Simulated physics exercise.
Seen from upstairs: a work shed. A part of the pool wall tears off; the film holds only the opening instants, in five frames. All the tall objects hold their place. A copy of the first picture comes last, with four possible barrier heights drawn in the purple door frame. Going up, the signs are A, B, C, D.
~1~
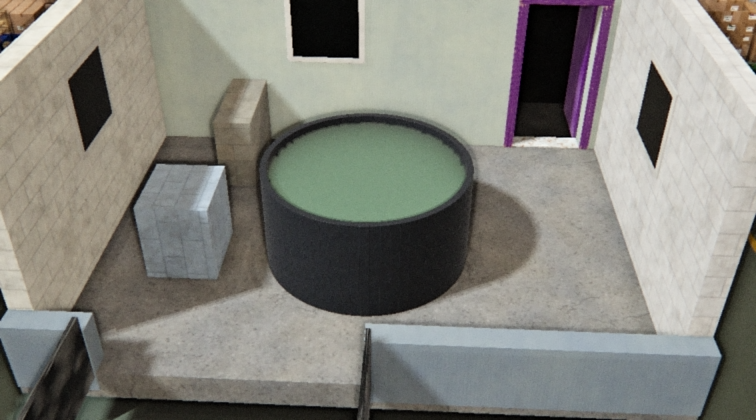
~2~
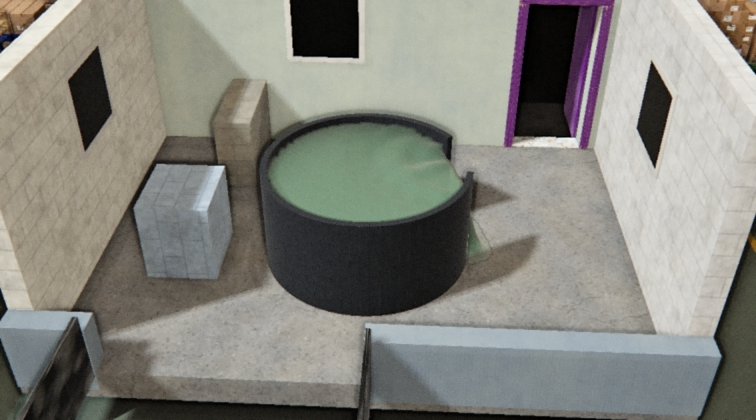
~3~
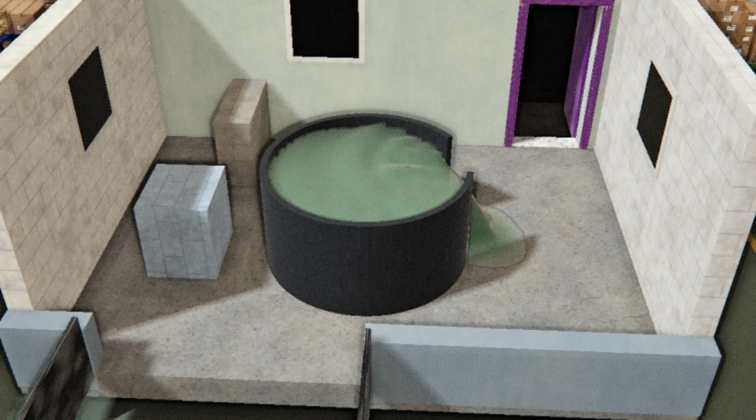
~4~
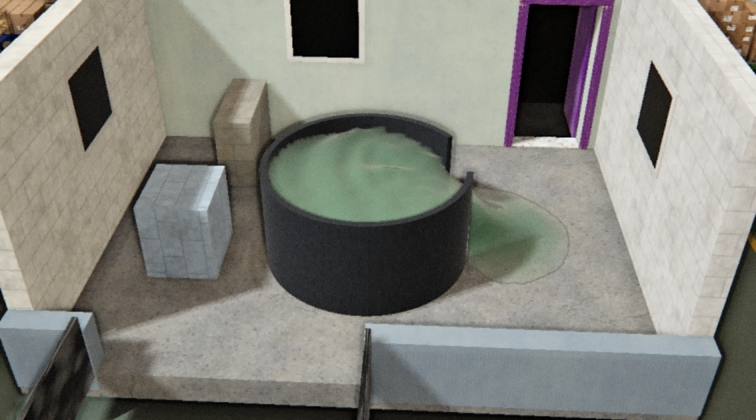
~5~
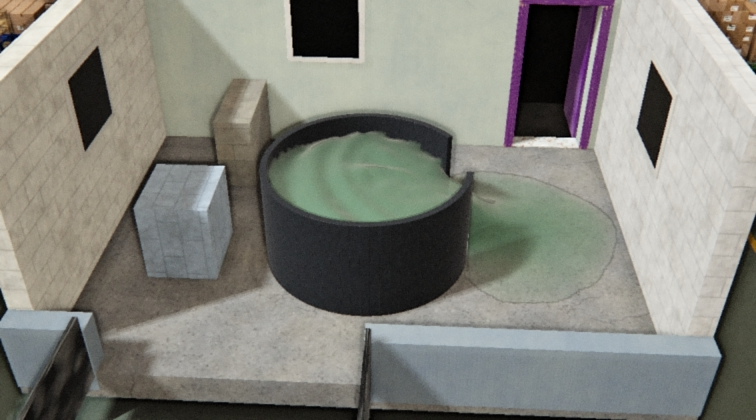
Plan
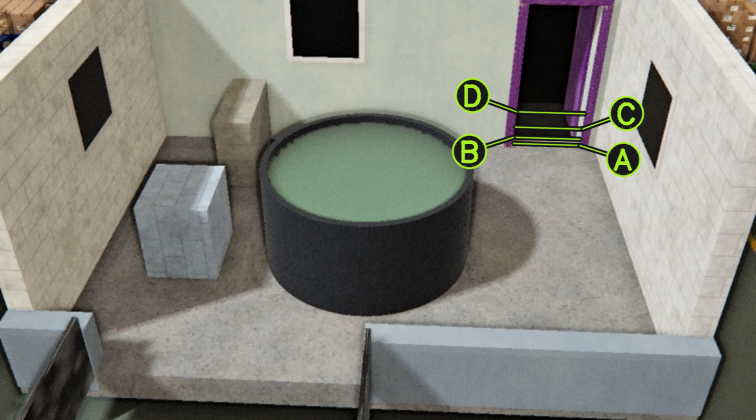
Green water lies still in a round, dark pool at the middle of a work shed, seen from upstairs by an unmoving camera. A pale grey block and a tan one stand to the left, a purple doorway at the back right, and low blue-grey walls in front. A gap opens in the pool's right side, and water pours out, rippling behind and spreading rightward across the floor in a widening rounded sheet.
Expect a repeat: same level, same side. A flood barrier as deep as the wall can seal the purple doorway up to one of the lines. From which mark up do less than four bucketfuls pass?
D is the one.
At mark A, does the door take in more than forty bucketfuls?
Yes.
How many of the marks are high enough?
One.
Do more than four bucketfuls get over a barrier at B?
Yes, that goes wrong.
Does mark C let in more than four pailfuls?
Yes, it does.
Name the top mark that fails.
The answer is C.
On the marked copy, A at (546, 144); B at (547, 138); C at (548, 128); D at (550, 112); from the bottom up A, B, C, D.
With A, dozens of bucketfuls pour in.
With B, dozens of bucketfuls pour in.
With C, about 11 bucketfuls get in.
With D, a splash gets over, under a bucket.
